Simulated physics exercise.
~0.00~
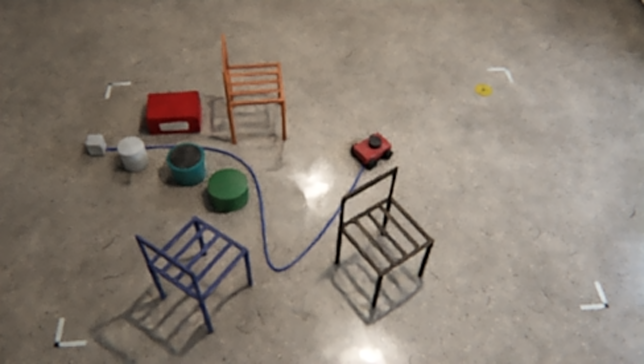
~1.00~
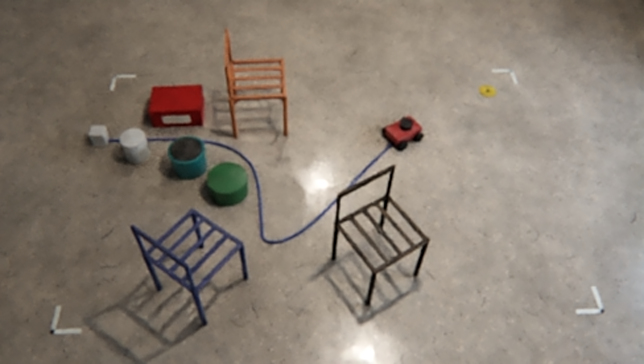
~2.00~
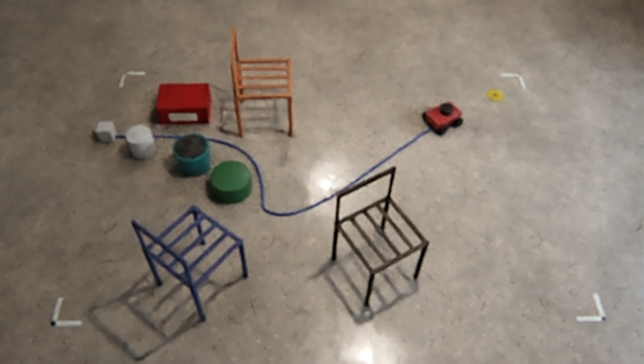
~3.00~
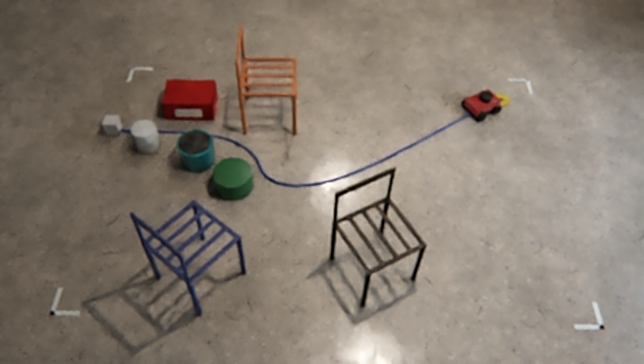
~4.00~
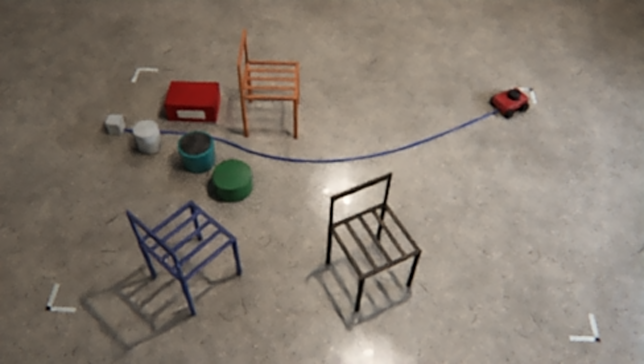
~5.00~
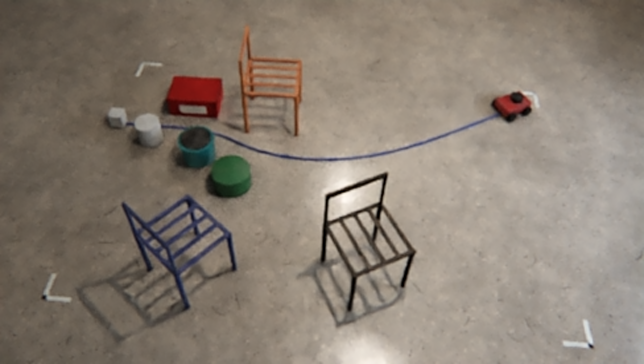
A small red cart pulls a blue lead rightward past chairs and tubs, then stops.
